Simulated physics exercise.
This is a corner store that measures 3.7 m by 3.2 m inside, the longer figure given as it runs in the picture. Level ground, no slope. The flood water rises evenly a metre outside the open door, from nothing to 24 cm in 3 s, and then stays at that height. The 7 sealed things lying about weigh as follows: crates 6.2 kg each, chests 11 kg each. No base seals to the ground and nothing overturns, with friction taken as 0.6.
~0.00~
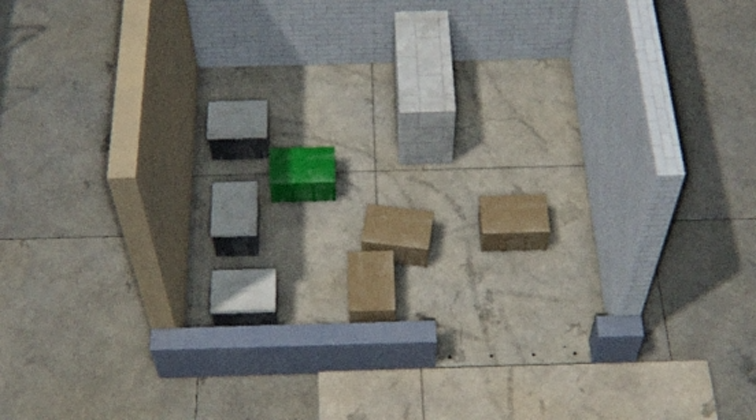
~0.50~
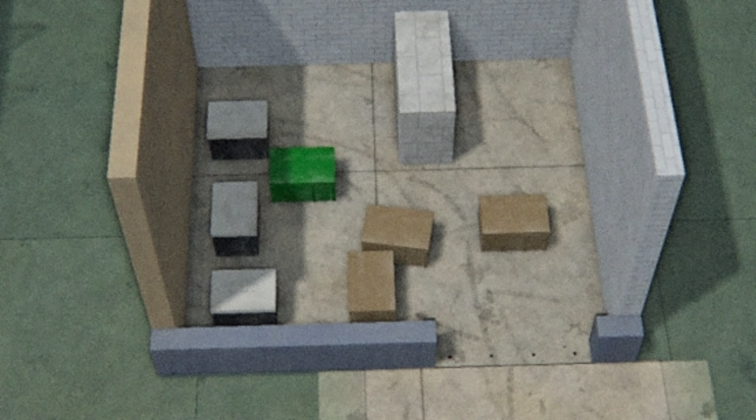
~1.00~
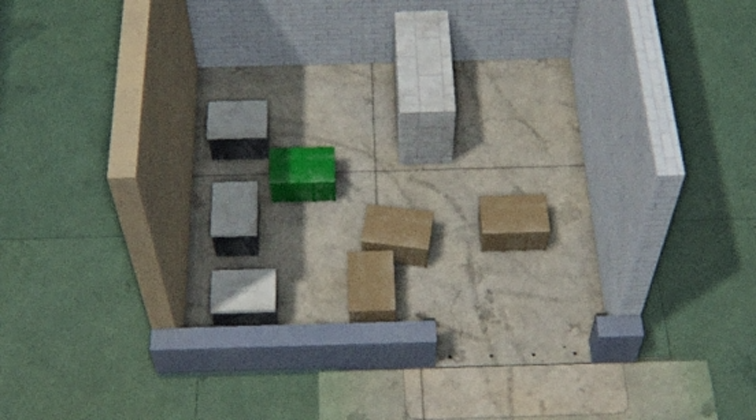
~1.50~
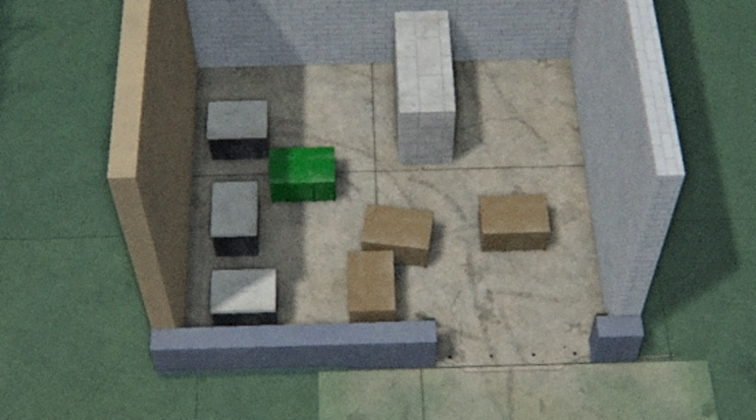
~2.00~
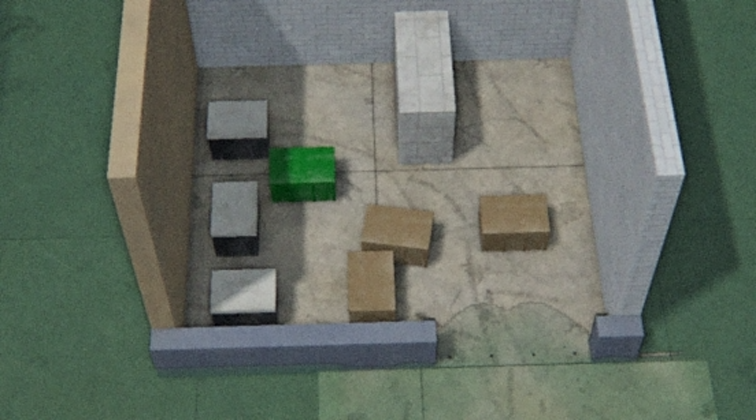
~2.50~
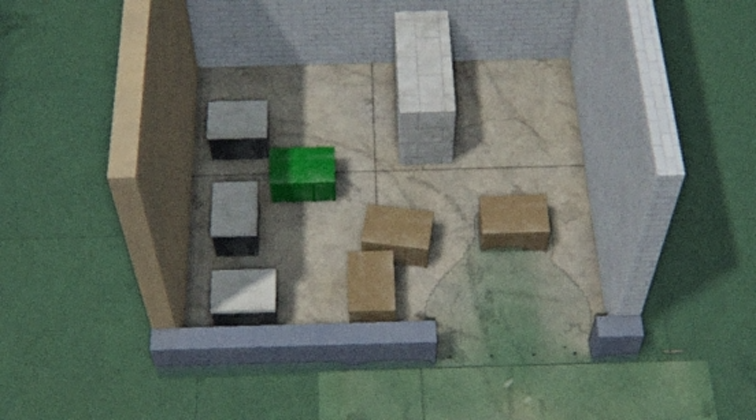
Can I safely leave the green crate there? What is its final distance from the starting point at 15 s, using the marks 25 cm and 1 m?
It ends between 25 cm and 1 m away.
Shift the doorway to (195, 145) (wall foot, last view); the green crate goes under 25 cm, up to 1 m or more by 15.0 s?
So the green crate is well away by then.
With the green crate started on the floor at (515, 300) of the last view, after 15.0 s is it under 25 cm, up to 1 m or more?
It goes a long way.
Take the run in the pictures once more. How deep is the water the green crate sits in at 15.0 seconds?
Depth approx. 14 cm.
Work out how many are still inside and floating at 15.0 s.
7 at that moment.
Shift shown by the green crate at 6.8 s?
Some 60 cm from the start.
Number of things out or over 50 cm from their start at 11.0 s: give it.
Tally: 7.
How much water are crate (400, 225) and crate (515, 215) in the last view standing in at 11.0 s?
Around 8 cm and 15 cm.
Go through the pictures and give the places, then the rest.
The green crate at (302, 165) rests on the ground; water covers 0.0 m2; 0 of 7 have shifted, in the first picture.
The green crate at (302, 165) rests on the ground; 0.0 m2 under water; 0 of 7 have shifted, in the second picture.
The green crate at (302, 165), on the bottom; 0.0 m2 under water; 0 of 7 have shifted, in the third picture.
The green crate at (302, 165) rests on the ground; water covers 0.0 m2; 0 of 7 have shifted, in the fourth picture.
The green crate at (302, 165), on the bottom; water covers 0.4 m2; 0 of 7 have shifted, in the fifth picture.
The green crate at (302, 165), on the bottom; 1.2 m2 under water; 0 of 7 have shifted, in the sixth picture.
After 3.5 s the green crate is near (302, 165), 0.0 m from its start, aground; 0 afloat.
After 6.8 s the green crate is near (225, 163), 0.7 m from its start, afloat; 4 afloat.
After 11.0 s the green crate is near (258, 265), 1.2 m from its start, afloat; 7 afloat.
After 15.0 s the green crate is near (321, 221), 0.7 m from its start, afloat; 7 afloat.
